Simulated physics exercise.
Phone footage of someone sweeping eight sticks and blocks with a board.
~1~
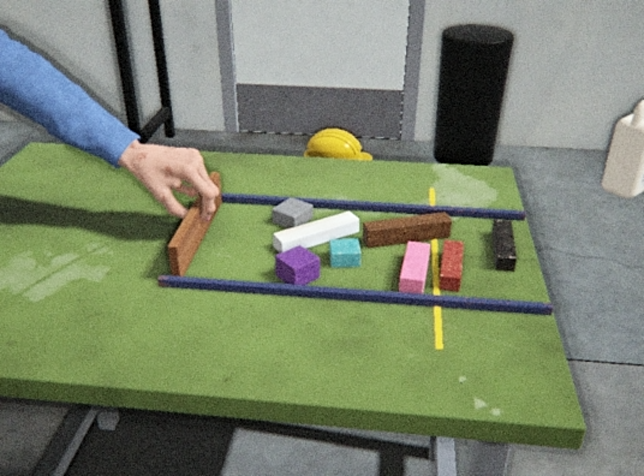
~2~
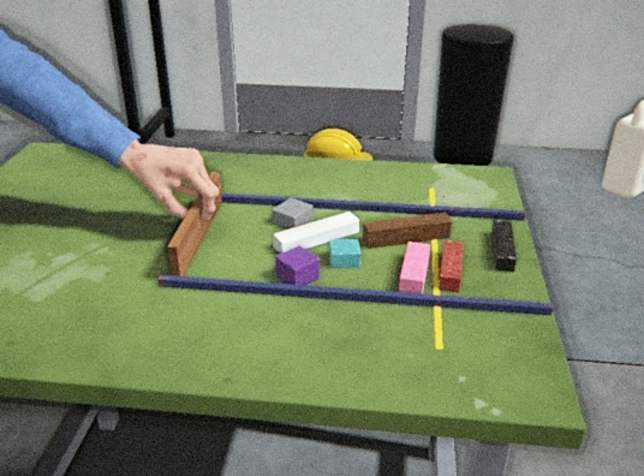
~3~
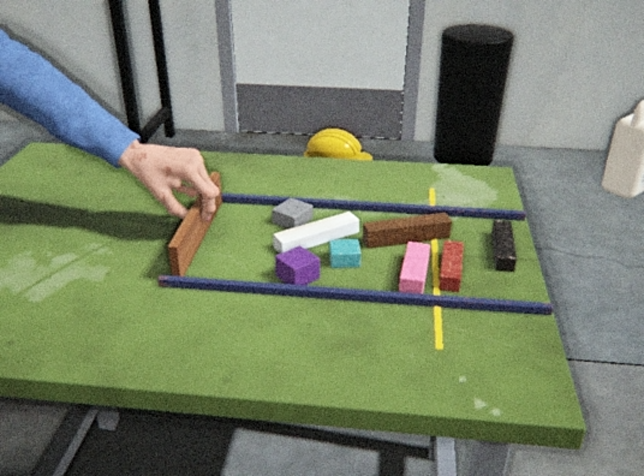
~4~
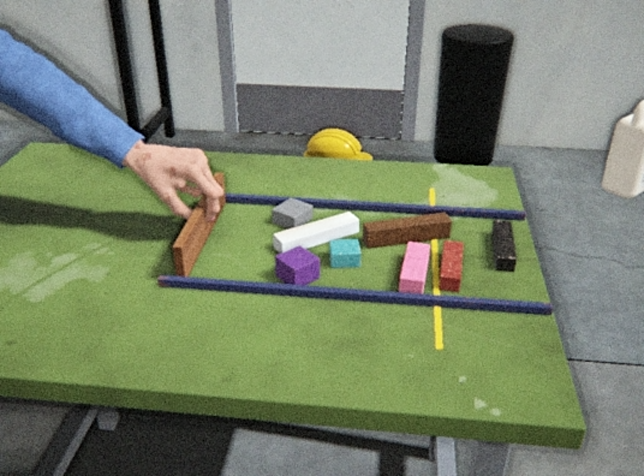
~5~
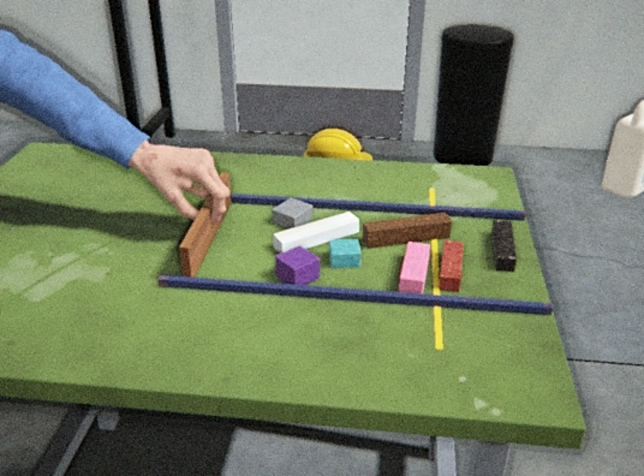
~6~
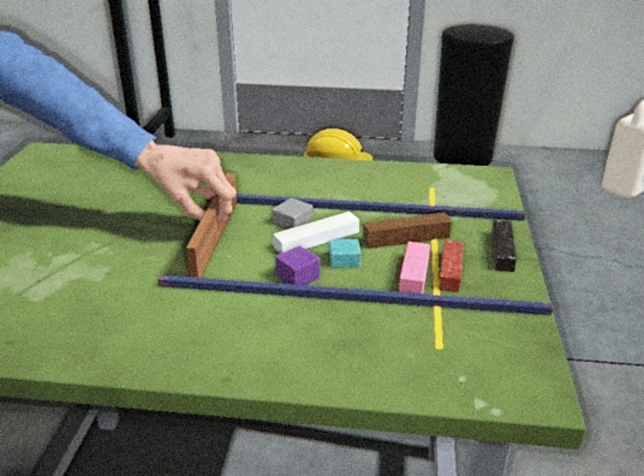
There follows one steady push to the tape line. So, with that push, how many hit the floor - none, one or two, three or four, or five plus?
The table loses no piece at all.
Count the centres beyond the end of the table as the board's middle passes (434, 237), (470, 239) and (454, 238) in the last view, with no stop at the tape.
The numbers are 0, 2 and 1.
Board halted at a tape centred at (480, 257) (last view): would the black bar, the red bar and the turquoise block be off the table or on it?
The black bar falls, the red bar tumbles off, the turquoise block stays on.
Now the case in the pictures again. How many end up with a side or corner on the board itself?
3 of them.
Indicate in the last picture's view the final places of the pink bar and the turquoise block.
Pink bar: (491, 277); turquoise block: (468, 266).
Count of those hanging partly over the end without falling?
Counting them gives 1.
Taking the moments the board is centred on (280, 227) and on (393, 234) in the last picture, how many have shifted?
Note: First position 2; second position 7.
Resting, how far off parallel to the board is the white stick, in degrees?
I'd put it at about 30°.
Early on, none off yet; black bar at rest near (504, 245); red bar at rest near (451, 265); pink bar at rest near (415, 268).
Finally, the number that fall off is zero.
